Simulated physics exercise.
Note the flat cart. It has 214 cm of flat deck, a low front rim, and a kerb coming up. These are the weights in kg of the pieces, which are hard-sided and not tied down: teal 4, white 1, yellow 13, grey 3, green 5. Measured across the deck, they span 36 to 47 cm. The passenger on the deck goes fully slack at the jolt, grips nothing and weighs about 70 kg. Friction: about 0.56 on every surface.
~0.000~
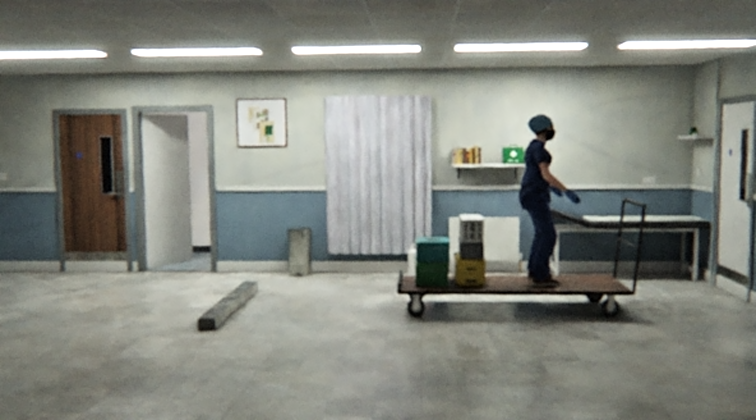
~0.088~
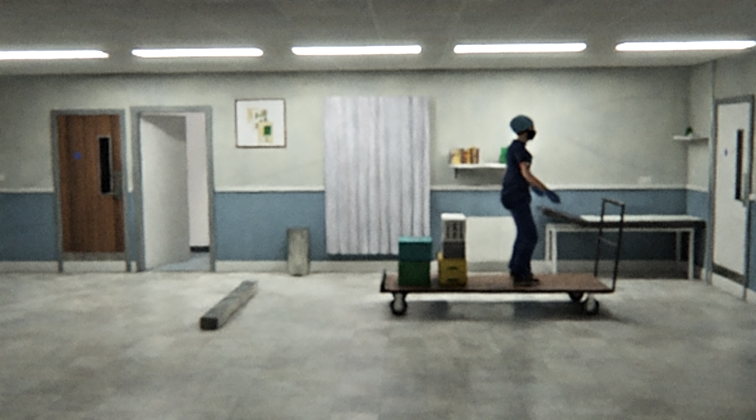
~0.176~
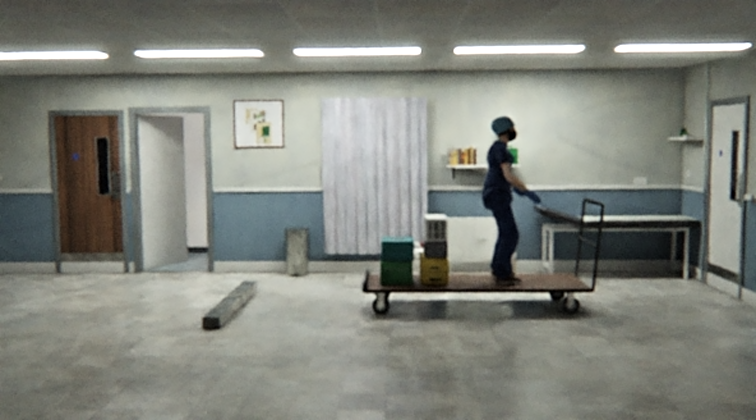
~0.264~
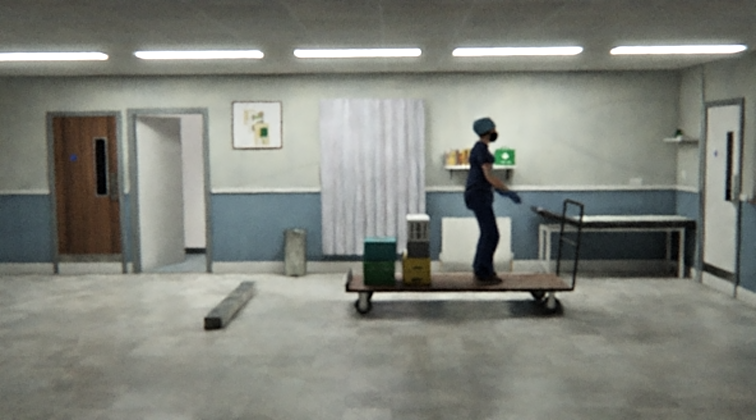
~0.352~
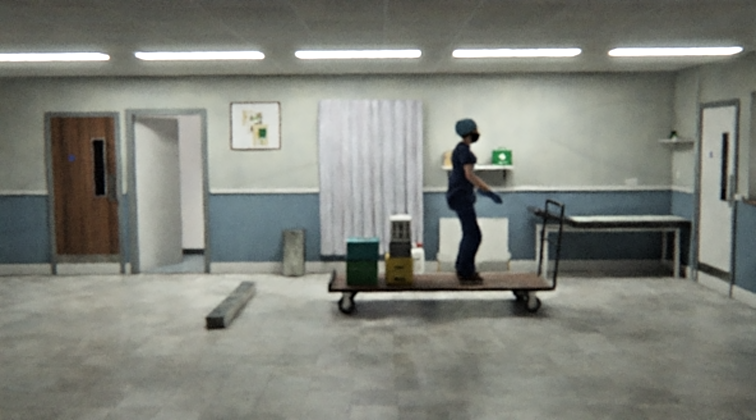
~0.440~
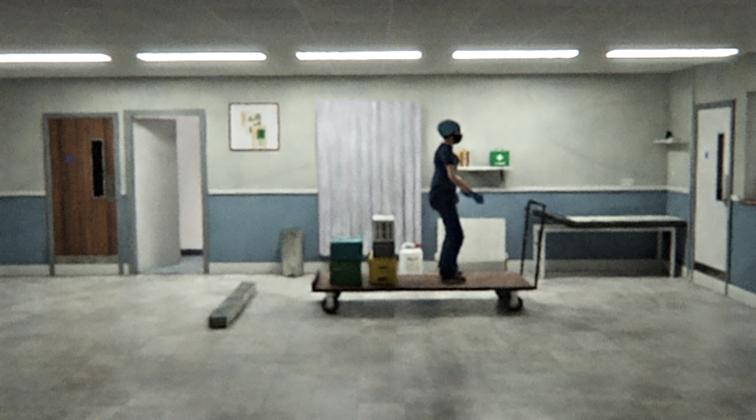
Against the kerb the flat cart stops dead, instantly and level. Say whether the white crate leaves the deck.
It departs the deck.
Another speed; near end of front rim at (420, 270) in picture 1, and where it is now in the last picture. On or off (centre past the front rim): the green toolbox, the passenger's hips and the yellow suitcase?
Result: Green kept; hips kept; yellow kept.
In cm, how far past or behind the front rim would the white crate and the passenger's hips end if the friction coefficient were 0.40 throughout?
White 30 past, hips 40 behind.
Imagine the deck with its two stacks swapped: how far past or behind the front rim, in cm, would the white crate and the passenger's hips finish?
Swapped: White 70 cm past; hips 80 cm behind.
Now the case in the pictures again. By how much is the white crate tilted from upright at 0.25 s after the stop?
Roughly 20 degrees.
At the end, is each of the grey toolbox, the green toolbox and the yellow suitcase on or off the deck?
At the finish the grey one is lost, the green one kept, and the yellow one kept.
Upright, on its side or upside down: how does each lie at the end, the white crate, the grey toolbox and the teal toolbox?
Final poses: White side down, grey top down, teal top down.
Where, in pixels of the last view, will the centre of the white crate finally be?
Resting point approx. (108, 297).
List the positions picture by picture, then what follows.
The first picture shows white crate (471, 228), grey toolbox (471, 247), rim corner (399, 291); 169 cm short of the stop.
The second picture shows white crate (453, 228), grey toolbox (453, 247), rim corner (381, 290); 151 cm short of the stop.
The third picture shows white crate (435, 228), grey toolbox (435, 247), rim corner (364, 289); 134 cm short of the stop.
The fourth picture shows white crate (418, 228), grey toolbox (417, 247), rim corner (346, 289); 117 cm short of the stop.
The fifth picture shows white crate (400, 228), grey toolbox (400, 247), rim corner (329, 289); 99 cm short of the stop.
The sixth picture shows white crate (384, 228), grey toolbox (383, 247), rim corner (313, 289); 82 cm short of the stop. Speed about 2.0 m/s.
The wheels strike at 0.85 s.
After 1.10 s the white crate is 31 cm behind the rim, tilted 20°, near (263, 228) in the last picture's view.
After 1.40 s the white crate is 25 cm past the rim, tilted 110°, near (208, 246) in the last picture's view.
After 1.85 s the white crate is 128 cm past the rim, tilted 95°, near (113, 296) in the last picture's view.
Final state at 3.2 s, past the rim, teal toolbox, white crate and grey toolbox; behind it, yellow suitcase, green toolbox and the passenger's hips.
